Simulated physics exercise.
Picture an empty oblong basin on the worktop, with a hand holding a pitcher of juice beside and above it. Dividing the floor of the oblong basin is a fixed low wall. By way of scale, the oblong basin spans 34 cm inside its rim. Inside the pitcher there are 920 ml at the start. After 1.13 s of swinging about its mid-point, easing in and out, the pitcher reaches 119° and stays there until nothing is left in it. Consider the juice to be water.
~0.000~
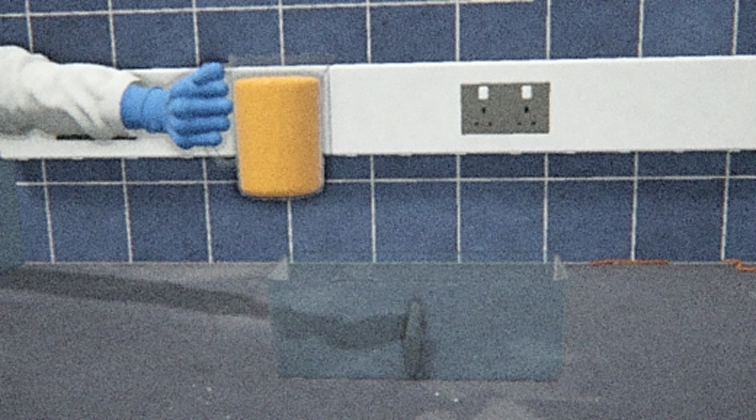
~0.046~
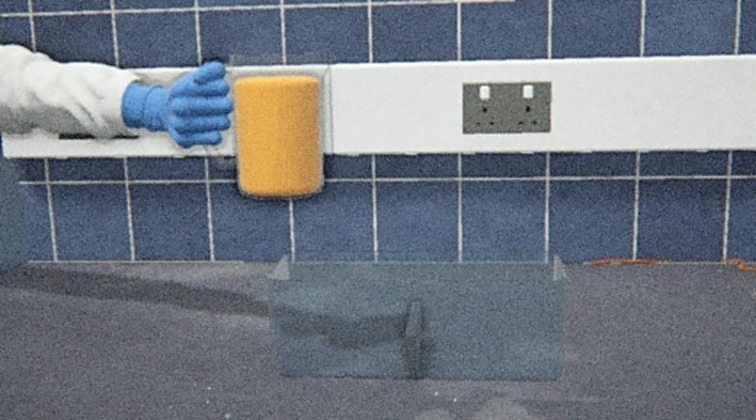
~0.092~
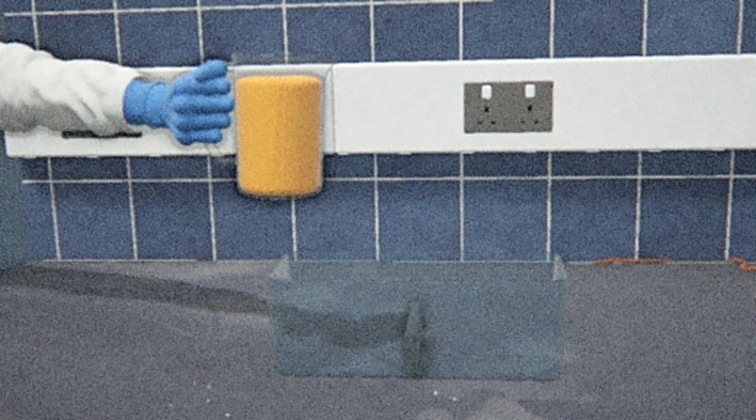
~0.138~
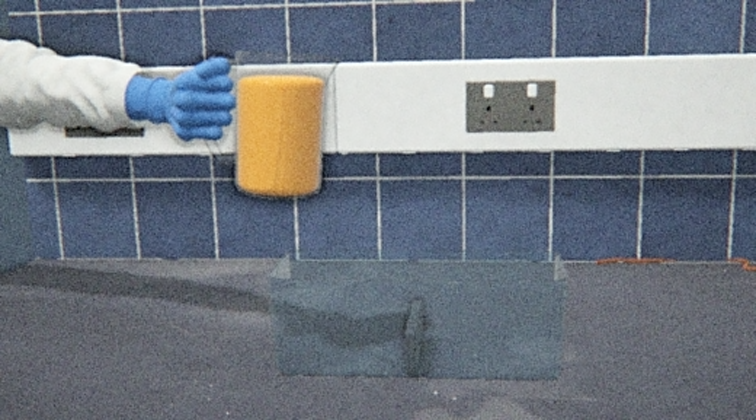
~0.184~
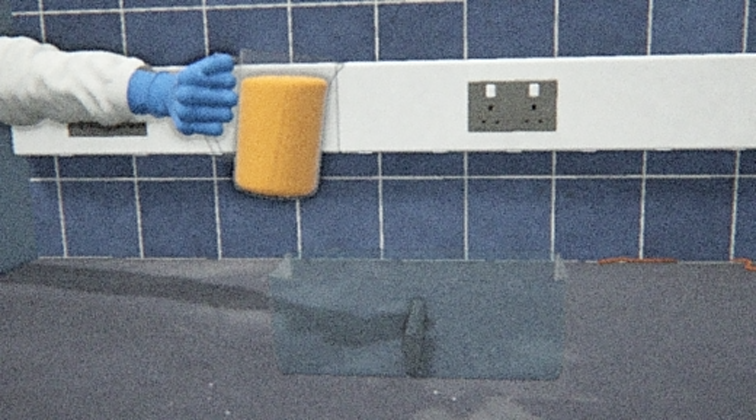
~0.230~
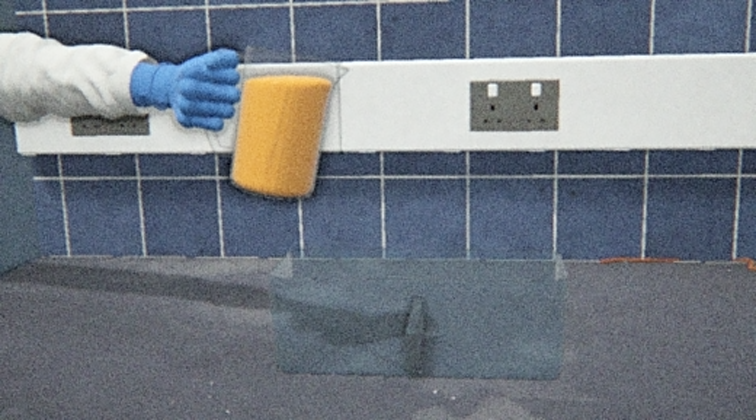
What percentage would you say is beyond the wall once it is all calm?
I would put it at about 54 per cent.
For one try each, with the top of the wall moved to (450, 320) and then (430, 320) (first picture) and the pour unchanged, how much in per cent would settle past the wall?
First try about 5 %, second try about 25 %.
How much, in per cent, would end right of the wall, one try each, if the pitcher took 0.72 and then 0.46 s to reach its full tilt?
35 in a hundred, followed by 25 in a hundred.
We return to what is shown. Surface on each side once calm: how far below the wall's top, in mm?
Some 28 mm on the left and 24 mm on the right.
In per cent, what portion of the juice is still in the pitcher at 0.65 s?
Near 86 in a hundred.
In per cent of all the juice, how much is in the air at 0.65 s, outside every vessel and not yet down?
Around 12 in a hundred.
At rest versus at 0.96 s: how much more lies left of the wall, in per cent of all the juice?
I'd put it at some 34 percent.
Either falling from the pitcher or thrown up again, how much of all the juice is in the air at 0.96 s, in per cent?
About 24 per cent.
After 0.65 s the tilt is 73° and 86 per cent is still to pour, 0 is left of the wall and 1 right of it.
After 0.96 s the tilt is 112° and 28 per cent is still to pour, 10 is left of the wall and 38 right of it.
After 1.28 s the tilt is 119° and 0 per cent is still to pour, 42 is left of the wall and 54 right of it.
After 1.63 s the tilt is 119° and 0 per cent is still to pour, 43 is left of the wall and 54 right of it.
In the end 43 per cent lies left of the wall, 54 right of it and 2 outside.
